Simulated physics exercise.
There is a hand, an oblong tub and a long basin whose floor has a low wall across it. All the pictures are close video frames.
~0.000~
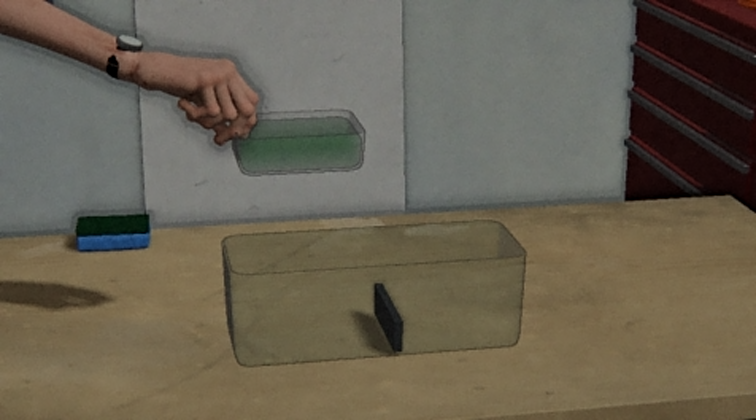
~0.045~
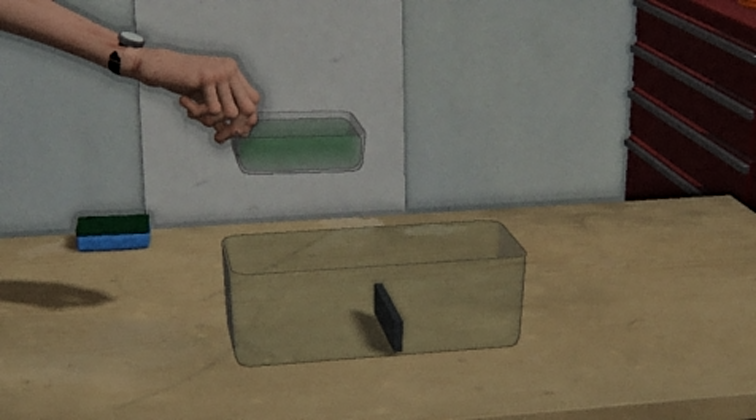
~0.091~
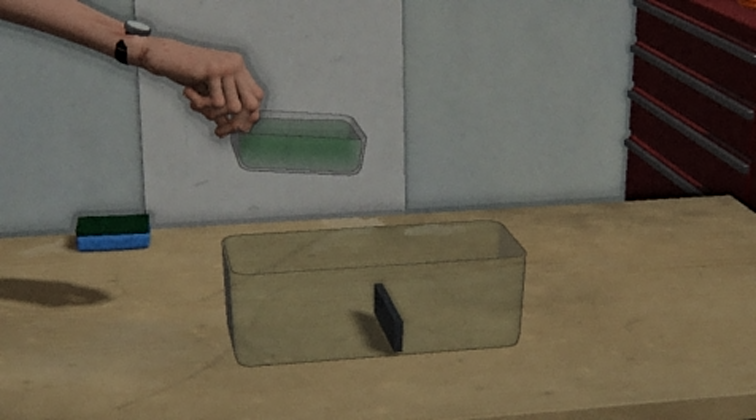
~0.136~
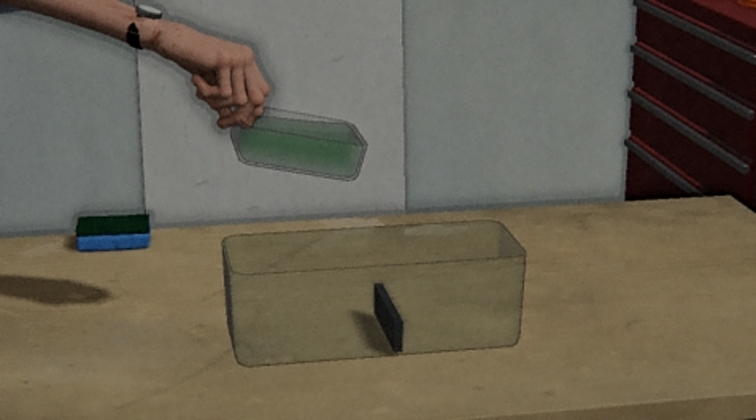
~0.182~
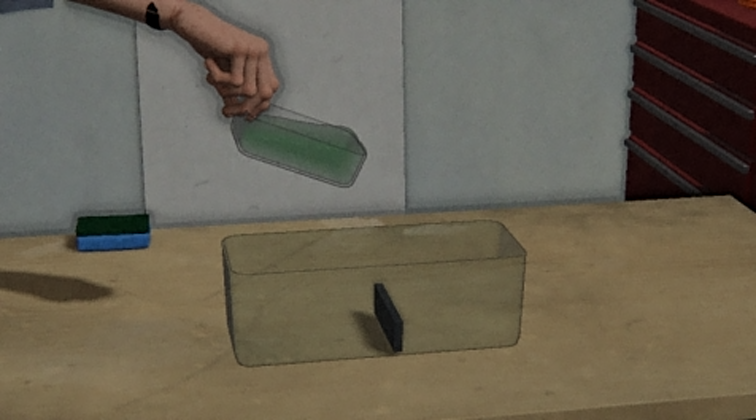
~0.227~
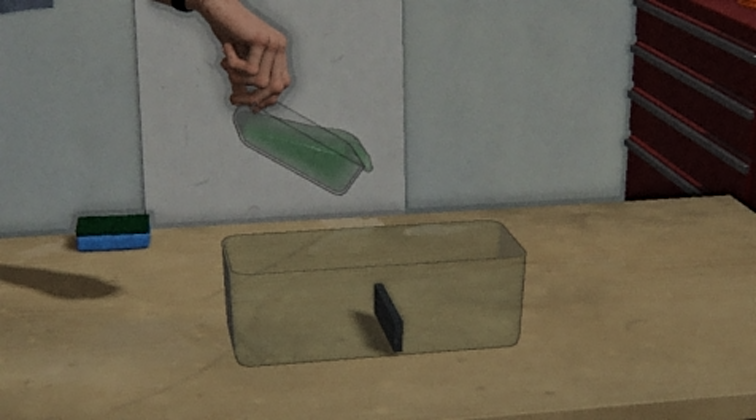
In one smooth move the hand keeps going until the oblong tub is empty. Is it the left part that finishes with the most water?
No - it is the right part.
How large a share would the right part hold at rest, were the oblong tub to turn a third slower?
It comes to around 65 per cent.
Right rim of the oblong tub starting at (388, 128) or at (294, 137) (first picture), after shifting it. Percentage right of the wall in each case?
Roughly 75 % the first time and roughly 10 % the second.
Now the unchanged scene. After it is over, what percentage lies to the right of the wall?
Something like 65 per cent, roughly.
Then, 0.49 s in, the tilt is 93° and 5 per cent is still to pour, 3 is left of the wall and 48 right of it.
Then, 0.68 s in, the tilt is 100° and 0 per cent is still to pour, 20 is left of the wall and 67 right of it.
Then, 0.87 s in, the tilt is 100° and 0 per cent is still to pour, 26 is left of the wall and 65 right of it.
Then, 1.09 s in, the tilt is 100° and 0 per cent is still to pour, 26 is left of the wall and 65 right of it.
Finally, 26 per cent lies left of the wall, 65 right of it and 9 outside.
